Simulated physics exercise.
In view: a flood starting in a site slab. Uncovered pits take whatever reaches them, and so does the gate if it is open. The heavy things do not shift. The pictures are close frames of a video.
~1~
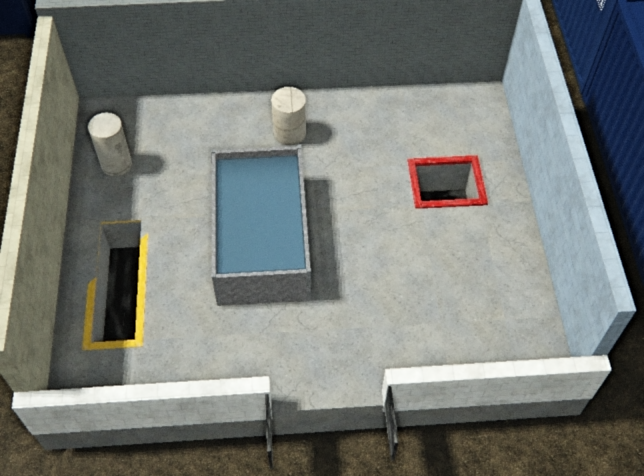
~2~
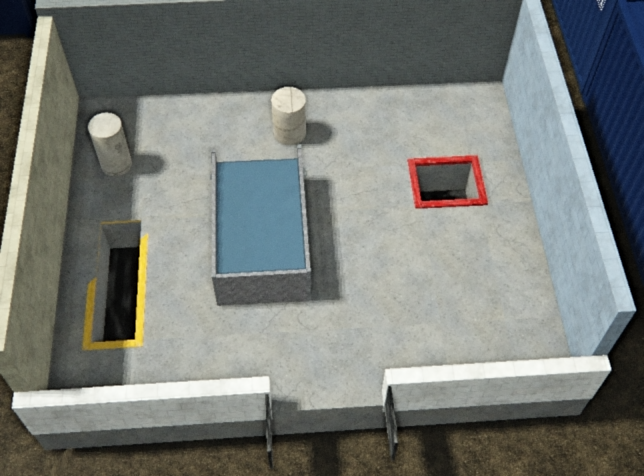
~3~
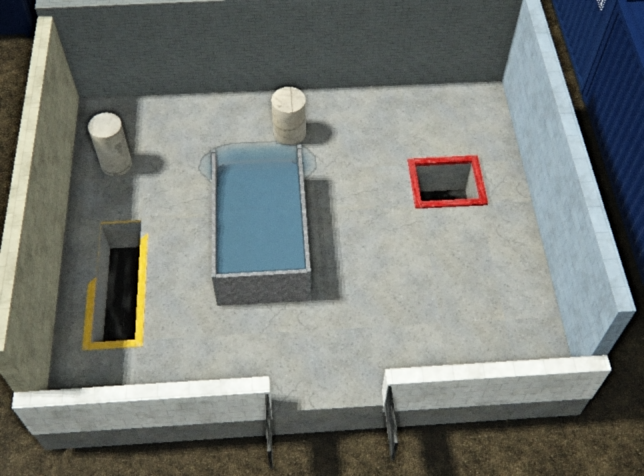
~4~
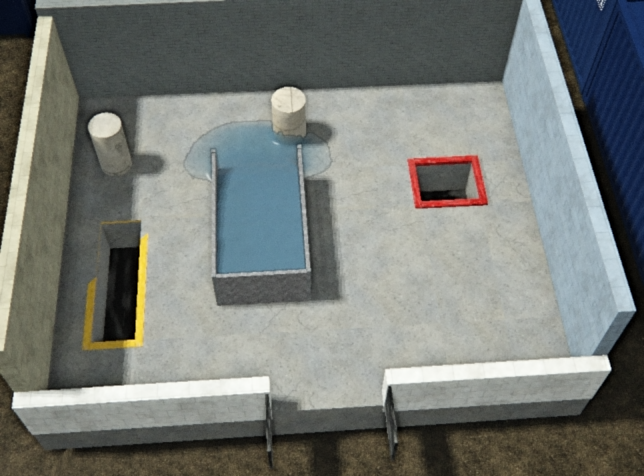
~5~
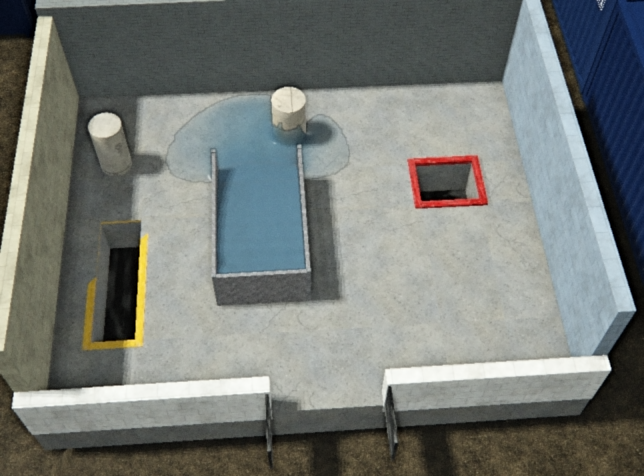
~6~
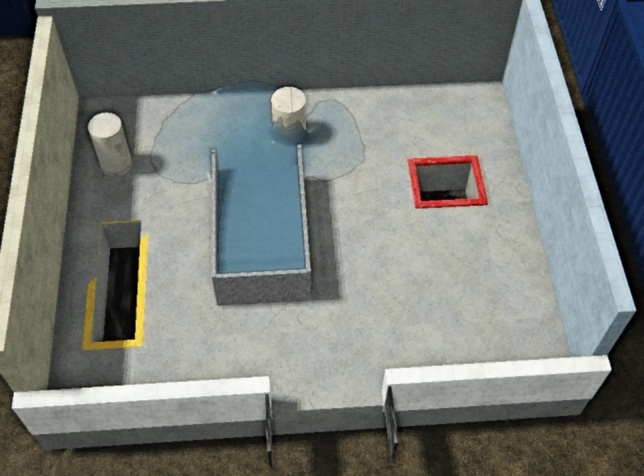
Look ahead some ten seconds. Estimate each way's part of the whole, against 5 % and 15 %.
In the end: The gate takes under 5 %; the red pit takes between 5 and 15 %; the yellow pit takes over 15 %.
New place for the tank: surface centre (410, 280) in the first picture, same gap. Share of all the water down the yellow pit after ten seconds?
In per cent: Yellow 10.
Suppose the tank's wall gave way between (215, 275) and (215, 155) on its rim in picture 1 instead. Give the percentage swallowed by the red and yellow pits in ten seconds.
Per cent: Red 0, yellow 75.
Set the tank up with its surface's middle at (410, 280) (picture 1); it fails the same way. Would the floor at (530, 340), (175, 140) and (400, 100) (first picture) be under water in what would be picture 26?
In turn: Free of water, covered, flooded.
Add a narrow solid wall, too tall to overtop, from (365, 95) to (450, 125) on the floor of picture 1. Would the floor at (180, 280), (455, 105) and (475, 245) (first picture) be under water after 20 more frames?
One after the other: Not flooded, under water, free of water.
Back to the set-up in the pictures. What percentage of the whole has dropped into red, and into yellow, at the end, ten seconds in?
About 8 and 18 per cent.
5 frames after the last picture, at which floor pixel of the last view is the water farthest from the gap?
Close to (419, 90).
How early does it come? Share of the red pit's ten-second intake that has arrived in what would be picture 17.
Close to 5 %.
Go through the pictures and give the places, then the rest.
The first frame shows still water in the tank at (259, 211).
In the second frame, water pours out on the tank's far side and has run to (304, 175).
In the third frame, water pours out on the tank's far side and has run to (207, 161).
In the fourth frame, the front is at (321, 143), out from the gap on the tank's far side.
In the fifth frame, water pours out on the tank's far side and has run to (235, 100).
In the sixth frame, water pours out on the tank's far side and has run to (200, 94).
A moment on, water covers 20 % of the floor; the gate 0 %, the red pit 0 %, the yellow pit 0 %.
Next, water covers 30 % of the floor; the gate 0 %, the red pit 0 %, the yellow pit 0 %.
Then, water covers 45 % of the floor; the gate 0 %, the red pit 1 %, the yellow pit 2 %.
Later, water covers 75 % of the floor; the gate 0 %, the red pit 5 %, the yellow pit 10 %.
In the end, water covers 90 % of the floor; the gate 2 %, the red pit 8 %, the yellow pit 18 %.
